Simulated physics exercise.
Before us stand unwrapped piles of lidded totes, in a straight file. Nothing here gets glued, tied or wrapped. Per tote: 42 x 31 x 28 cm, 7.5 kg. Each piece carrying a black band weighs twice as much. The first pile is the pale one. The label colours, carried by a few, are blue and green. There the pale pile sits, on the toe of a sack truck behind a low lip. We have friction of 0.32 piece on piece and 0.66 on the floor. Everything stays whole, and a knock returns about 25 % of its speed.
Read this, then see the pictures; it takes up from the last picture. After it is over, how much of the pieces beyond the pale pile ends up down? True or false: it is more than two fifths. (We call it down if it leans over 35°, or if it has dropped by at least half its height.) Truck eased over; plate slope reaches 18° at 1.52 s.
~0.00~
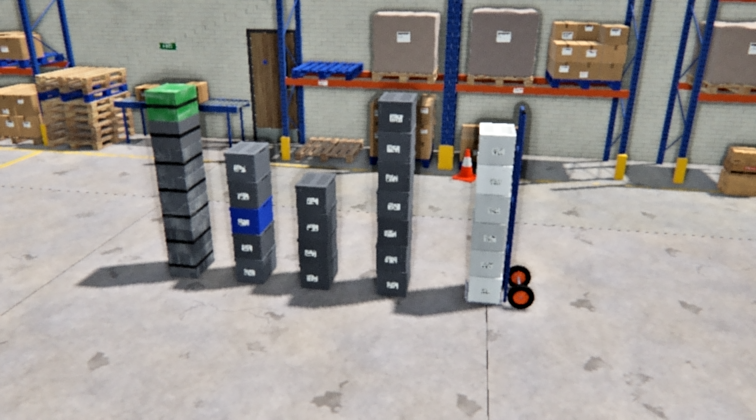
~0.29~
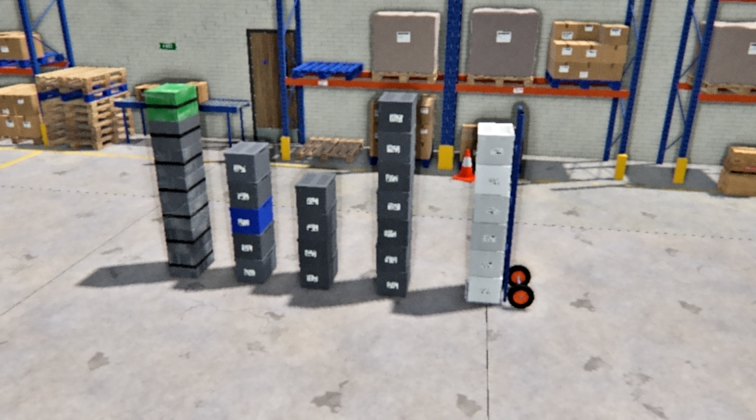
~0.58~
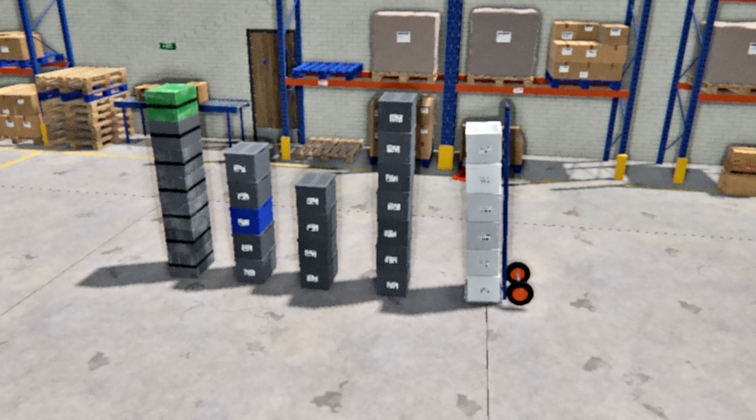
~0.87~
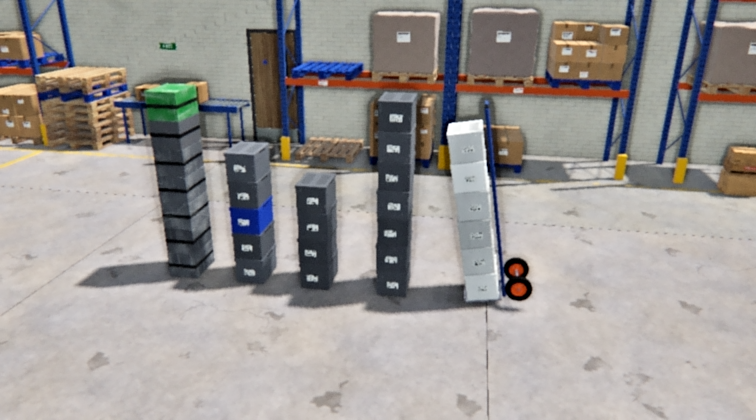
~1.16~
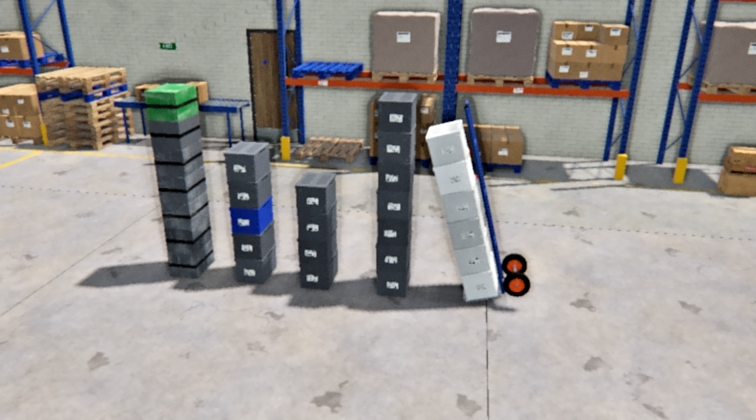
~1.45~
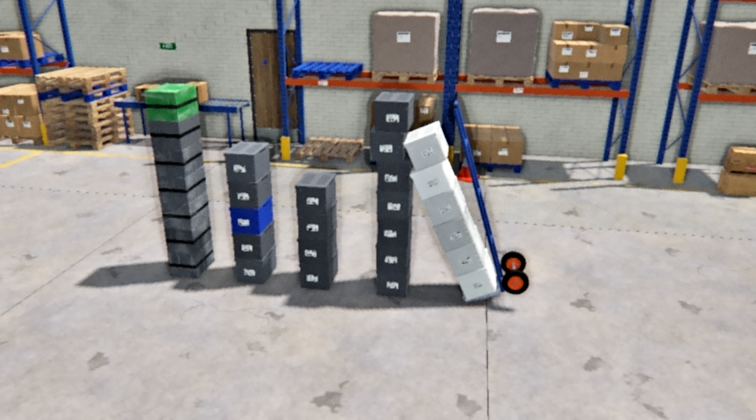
True.
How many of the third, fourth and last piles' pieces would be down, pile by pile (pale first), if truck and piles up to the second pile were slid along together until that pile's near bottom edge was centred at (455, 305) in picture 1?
Count of fallen pieces - third: 3; fourth: 5; last: 7.
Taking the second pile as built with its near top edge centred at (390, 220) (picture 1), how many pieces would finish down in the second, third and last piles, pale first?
Result: Second pile 2, third pile 1, last pile 0.
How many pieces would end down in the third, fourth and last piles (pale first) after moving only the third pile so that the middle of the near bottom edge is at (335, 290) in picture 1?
Pile tally - third: 4, fourth: 5, last: 7.
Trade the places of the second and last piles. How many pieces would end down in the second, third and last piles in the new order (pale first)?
Count of fallen pieces - second: 0; third: 0; last: 0.
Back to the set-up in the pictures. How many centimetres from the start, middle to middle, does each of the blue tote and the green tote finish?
Blue ends up some 70 cm away; green ends up some 350 cm away.
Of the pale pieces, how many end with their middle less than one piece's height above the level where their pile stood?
I count 2 in total.
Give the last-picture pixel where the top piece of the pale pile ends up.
It should be centred near (315, 217) in the final frame.
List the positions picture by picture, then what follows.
In the first frame (places mark the middle of the side facing us), truck frame (520, 156) 0° forward; green tote (161, 107); blue tote (244, 222); the rest undisturbed.
The second frame shows truck frame (518, 155) 1° forward; green tote (161, 107).
The third frame shows truck frame (507, 153) 4° forward, top of the pale pile leaning 4°; green tote (161, 107); the rest undisturbed.
The fourth frame shows truck frame (490, 150) 10° forward, top of the pale pile leaning 10°; green tote (161, 107); the rest undisturbed.
The fifth frame shows truck frame (474, 149) 15° forward, top of the pale pile leaning 16°; green tote (161, 107); the rest undisturbed.
The sixth frame shows truck frame (465, 148) 18° forward, top of the pale pile leaning 24°; green tote (161, 107); blue tote (244, 222); 2 disturbed, none down.
After 2.30 s, 6 of the pale pile down; none of the 23 other totes down, 8 disturbed.
After 2.94 s, 6 of the pale pile down; 8 of the 23 other totes down; blue tote leaning 17°.
After 4.06 s, 6 of the pale pile down; 22 of the 23 other totes down; green tote leaning 64°, 1.08 m lower; blue tote leaning 40°, 23 cm lower.
At rest (5.5 s), 6 of the pale pile down; 22 of the 23 other totes down; green tote on its side; blue tote leaning 48°, 25 cm lower. That is 96 per cent. As the last picture would show them, middles, blue tote near (191, 231).
